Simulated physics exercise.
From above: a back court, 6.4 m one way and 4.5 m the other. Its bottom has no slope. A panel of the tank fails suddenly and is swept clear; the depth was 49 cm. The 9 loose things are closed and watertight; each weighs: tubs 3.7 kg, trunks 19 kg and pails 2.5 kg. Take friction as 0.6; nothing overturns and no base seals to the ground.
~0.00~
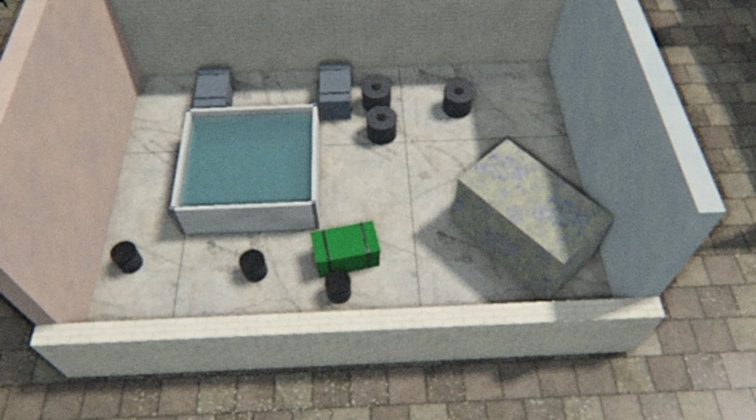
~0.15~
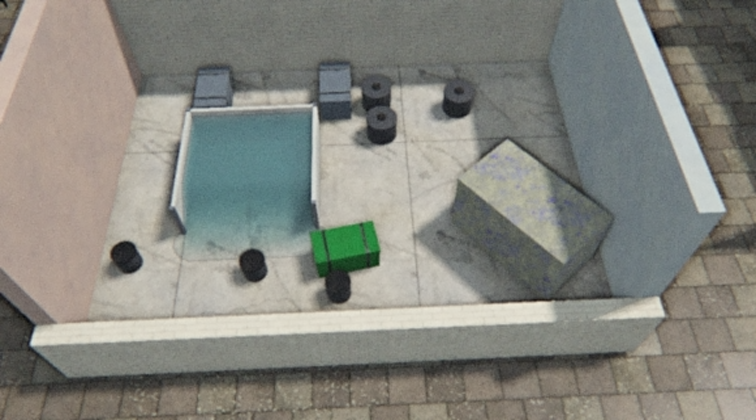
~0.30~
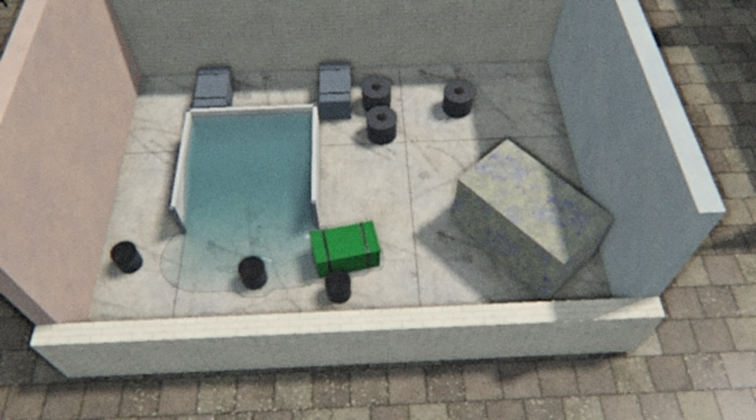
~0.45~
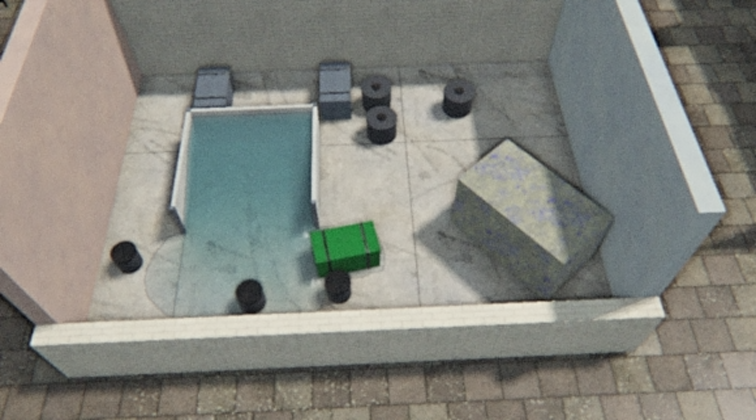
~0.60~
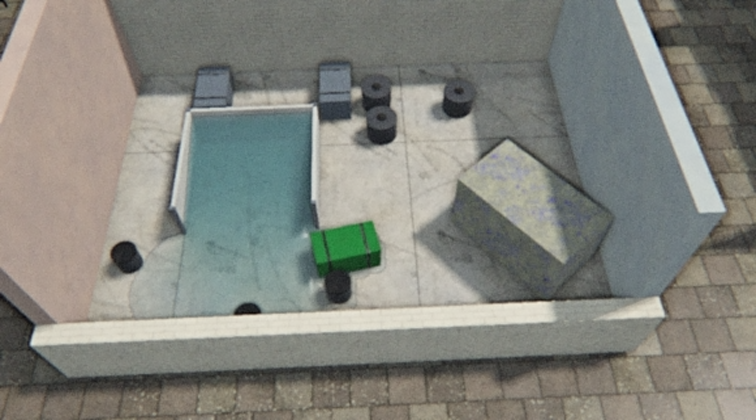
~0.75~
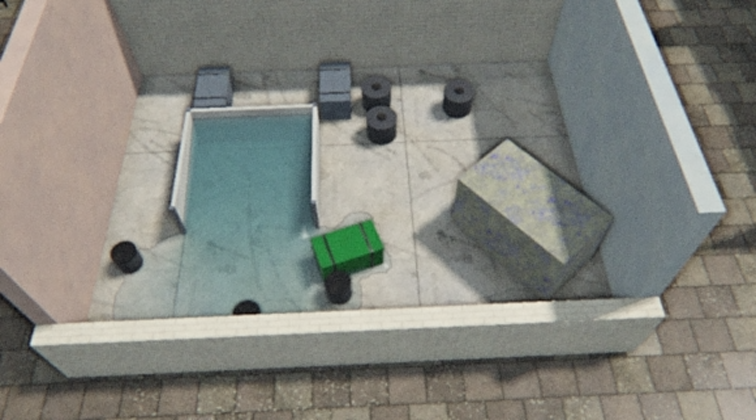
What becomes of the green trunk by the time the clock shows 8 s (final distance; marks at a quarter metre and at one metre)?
The green trunk ends far away.
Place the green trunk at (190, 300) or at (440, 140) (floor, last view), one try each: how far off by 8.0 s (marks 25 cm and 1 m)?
In that order: It gets carried off; it stays put.
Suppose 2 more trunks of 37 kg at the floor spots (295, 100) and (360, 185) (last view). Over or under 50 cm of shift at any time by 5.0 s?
In that order: Less, under.
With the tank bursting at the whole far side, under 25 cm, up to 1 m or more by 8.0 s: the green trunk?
In that case the green trunk holds its place.
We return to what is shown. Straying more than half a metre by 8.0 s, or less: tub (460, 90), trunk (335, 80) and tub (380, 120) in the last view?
In that order: Less, over, more.
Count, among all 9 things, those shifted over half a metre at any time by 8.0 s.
I count 8.
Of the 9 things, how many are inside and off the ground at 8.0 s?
At that moment 8.
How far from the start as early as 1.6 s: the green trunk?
Roughly 50 cm by then.
After 1.6 s the green trunk is near (381, 258), 0.5 m from its start, aground; 2 afloat.
After 3.6 s the green trunk is near (436, 203), 1.3 m from its start, aground; 3 afloat.
After 5.6 s the green trunk is near (436, 173), 1.6 m from its start, aground; 3 afloat.
After 8.0 s the green trunk is near (436, 173), 1.6 m from its start, aground; 8 afloat.
